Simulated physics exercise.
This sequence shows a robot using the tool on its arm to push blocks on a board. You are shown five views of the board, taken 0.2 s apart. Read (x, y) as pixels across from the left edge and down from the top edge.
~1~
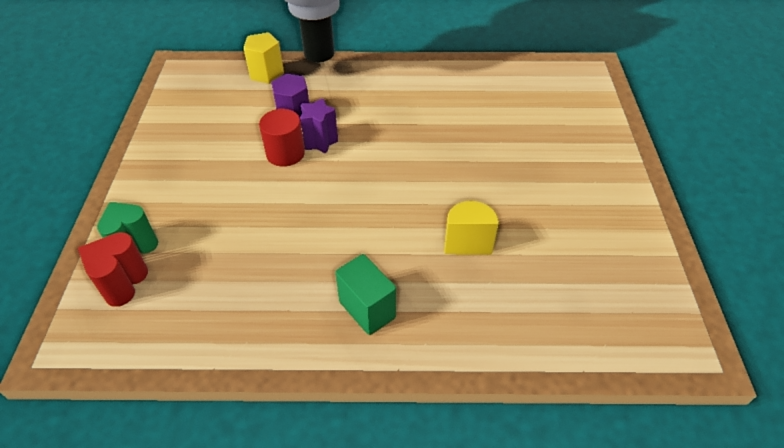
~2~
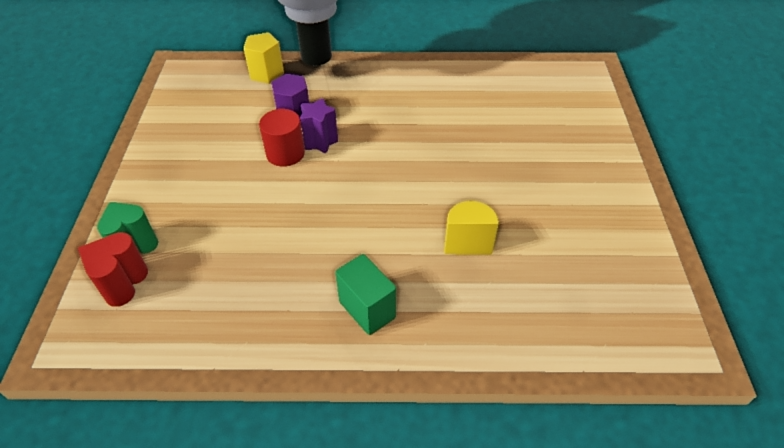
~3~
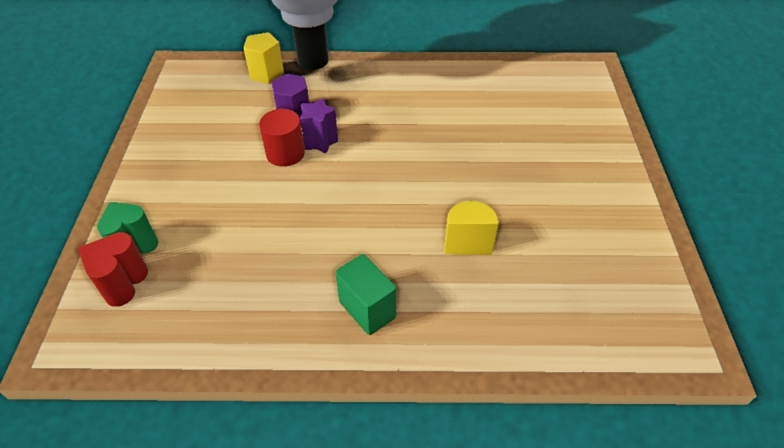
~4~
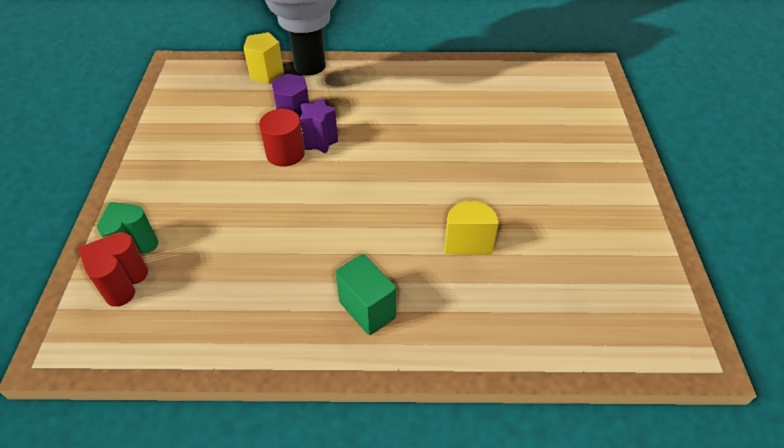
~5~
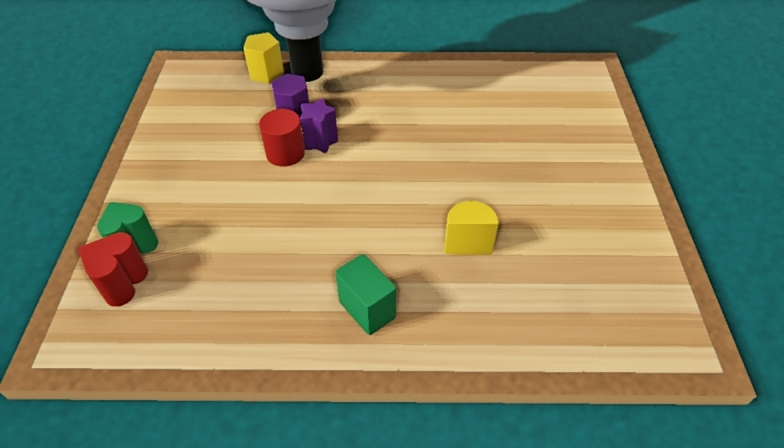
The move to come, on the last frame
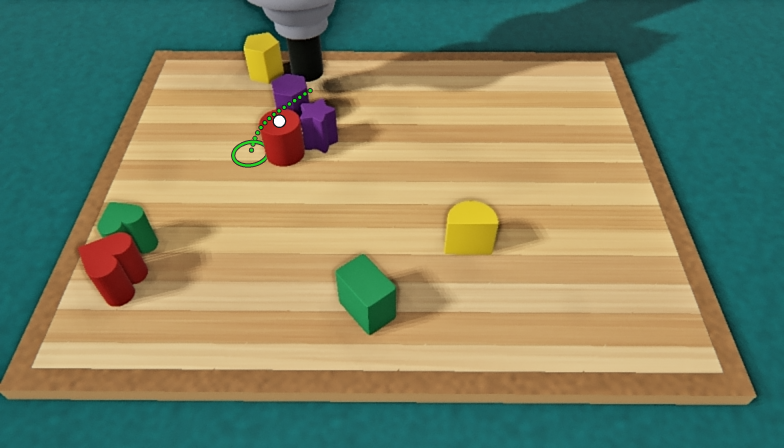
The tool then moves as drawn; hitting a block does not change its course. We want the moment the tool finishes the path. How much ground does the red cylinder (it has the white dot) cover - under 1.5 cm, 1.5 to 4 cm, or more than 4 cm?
Of the three bands, it's over 4 cm.
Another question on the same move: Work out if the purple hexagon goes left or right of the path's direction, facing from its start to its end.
Facing the way the path runs, start to end, you'll find the purple hexagon has shifted left.
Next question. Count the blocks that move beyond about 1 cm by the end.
I think two will be displaced.
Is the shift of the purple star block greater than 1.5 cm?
I believe not.
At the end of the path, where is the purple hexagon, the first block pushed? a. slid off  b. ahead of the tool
b.
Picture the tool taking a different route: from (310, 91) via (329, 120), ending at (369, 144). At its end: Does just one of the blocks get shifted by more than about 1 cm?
Final answer: No.
Path on the board, from (310, 91) through (284, 108) and (261, 128) to (251, 153); the dot is on the red cylinder.
On the path given first. One third of the way, tool (281, 90); purple hexagon (280, 97), turned 35° anticlockwise.
Two thirds of the way, tool (256, 111); red cylinder (282, 138); purple hexagon (267, 116), turned 50° anticlockwise.
At the end, tool (246, 136); yellow pentagonal block in place; red cylinder (294, 156); purple hexagon (264, 139), turned 70° anticlockwise; purple star block in place.
